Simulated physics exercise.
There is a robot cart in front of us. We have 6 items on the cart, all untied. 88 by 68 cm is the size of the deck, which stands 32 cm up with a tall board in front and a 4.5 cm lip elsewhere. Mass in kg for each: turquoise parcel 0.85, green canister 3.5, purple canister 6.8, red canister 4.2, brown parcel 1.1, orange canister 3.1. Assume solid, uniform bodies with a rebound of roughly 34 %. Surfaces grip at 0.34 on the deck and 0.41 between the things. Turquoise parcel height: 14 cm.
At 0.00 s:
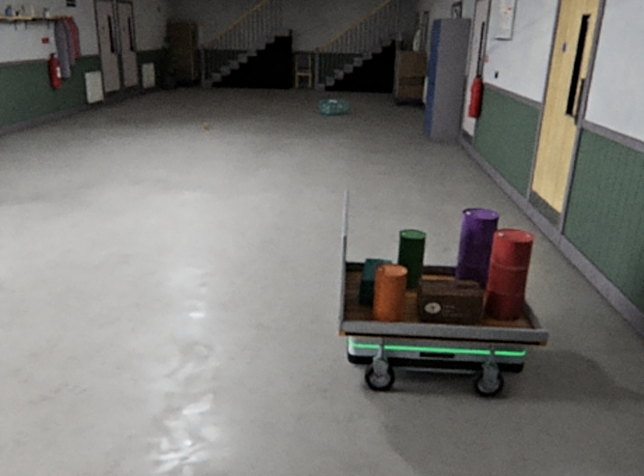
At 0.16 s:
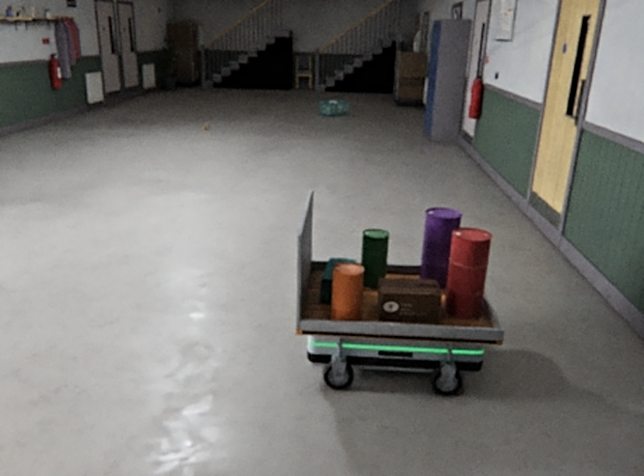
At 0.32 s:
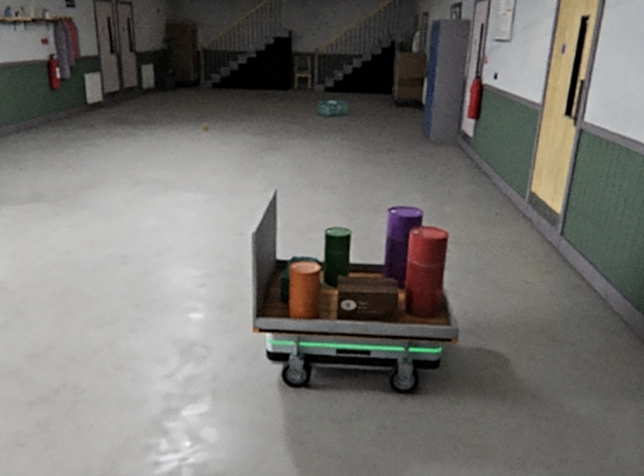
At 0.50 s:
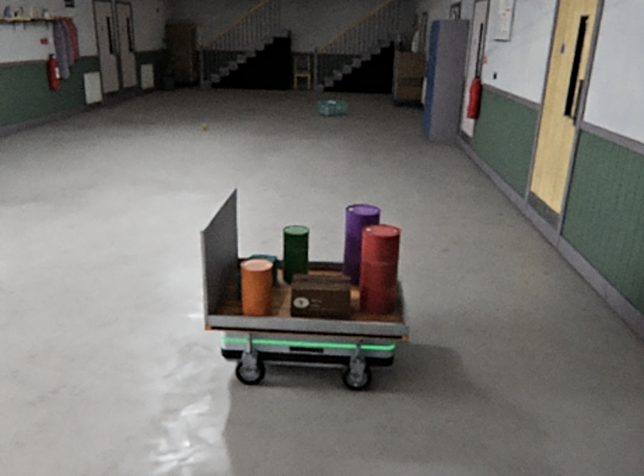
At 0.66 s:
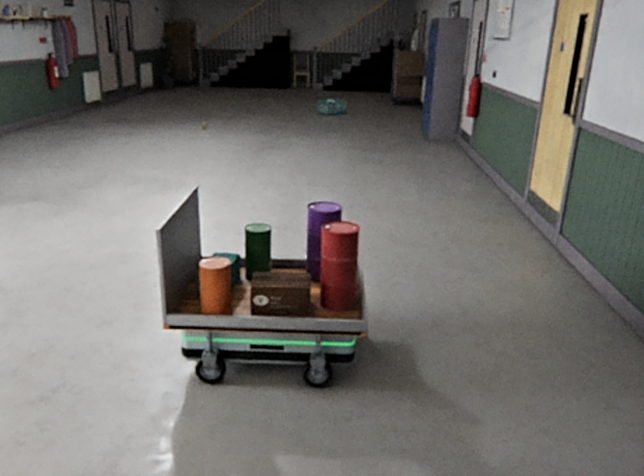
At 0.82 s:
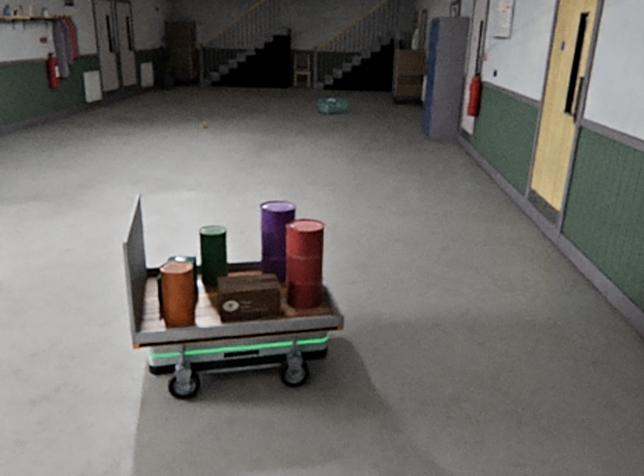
A low robot cart with a glowing green strip stands on the grey floor of a dim hall, seen from slightly above by a still camera, with stairs at the back and green-panelled walls. Its tray holds orange, green, purple and red canisters, a brown parcel and a turquoise one behind the orange. It glides steadily left, board end leading, then turns slightly, its load staying upright.
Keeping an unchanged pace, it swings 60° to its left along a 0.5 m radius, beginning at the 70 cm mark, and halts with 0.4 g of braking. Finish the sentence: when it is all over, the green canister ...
The green canister has fallen.
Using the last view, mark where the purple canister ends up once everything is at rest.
My guess is roughly (111, 287).
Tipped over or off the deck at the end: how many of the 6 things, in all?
The answer: 1.
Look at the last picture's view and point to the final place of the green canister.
It settles at around (60, 358).
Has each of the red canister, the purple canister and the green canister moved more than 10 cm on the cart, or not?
Here is how it goes: The red canister remains near its start; next, the purple canister remains near its start; last, the green canister moves off.
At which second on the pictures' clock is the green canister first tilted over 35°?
I'd put it at some 1.4 s.
By 0.92 s, 110 cm covered, turned 29°; green canister 9 cm from its spot near (181, 261); orange canister 15 cm from its spot; turquoise parcel 15 cm from its spot.
By 1.22 s, 146 cm covered, turned 59°; green canister tilted 18° near (82, 303); orange canister 21 cm from its spot; turquoise parcel 13 cm from its spot.
By 1.62 s, 171 cm covered, turned 60°, stopped; green canister tilted 46° near (27, 345); orange canister 18 cm from its spot; turquoise parcel 11 cm from its spot.
When it is over (3.7 s), lying over on the cart, green canister; not toppled but over 10 cm from the start, turquoise parcel and orange canister; the other 3 within 10 cm of the start. In the last view, green canister near (60, 358).
